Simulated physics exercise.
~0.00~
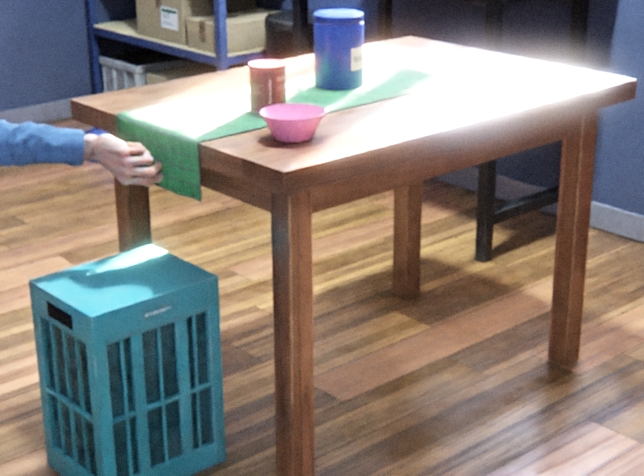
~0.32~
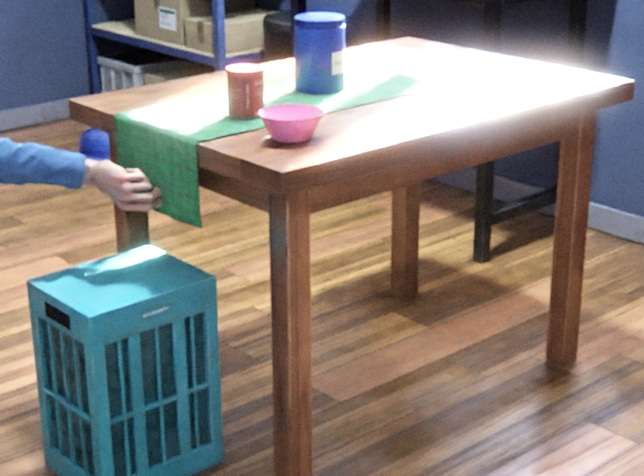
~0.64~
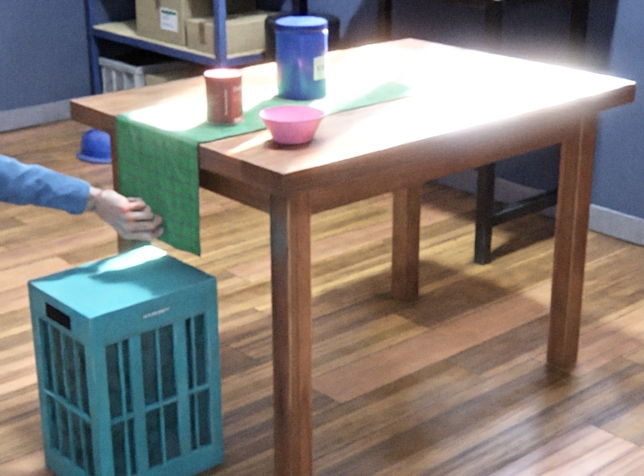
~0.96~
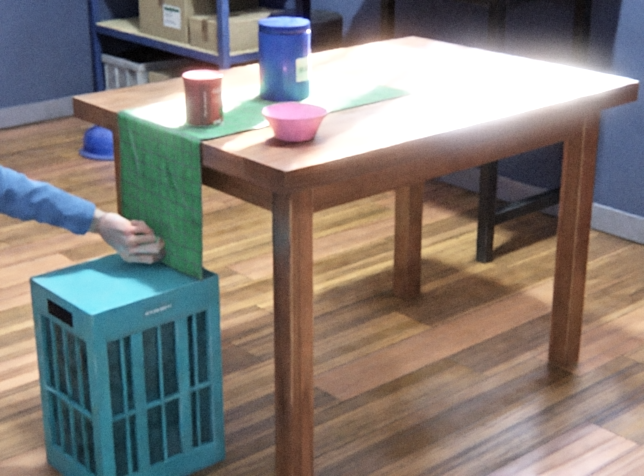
A green tea towel hangs over the left end of a wooden table in a room with blue walls and a plank floor, seen from slightly above by a gently swaying camera. A red tin and a blue canister stand on the cloth, a pink bowl sits near the front edge, and a turquoise crate rests on the floor below. A blue-sleeved hand at the left slowly pulls the hanging end down. The tin and canister ride leftward, upright, while the bowl stays put. Finally the hem meets the crate, with the tin and bowl still on the table.
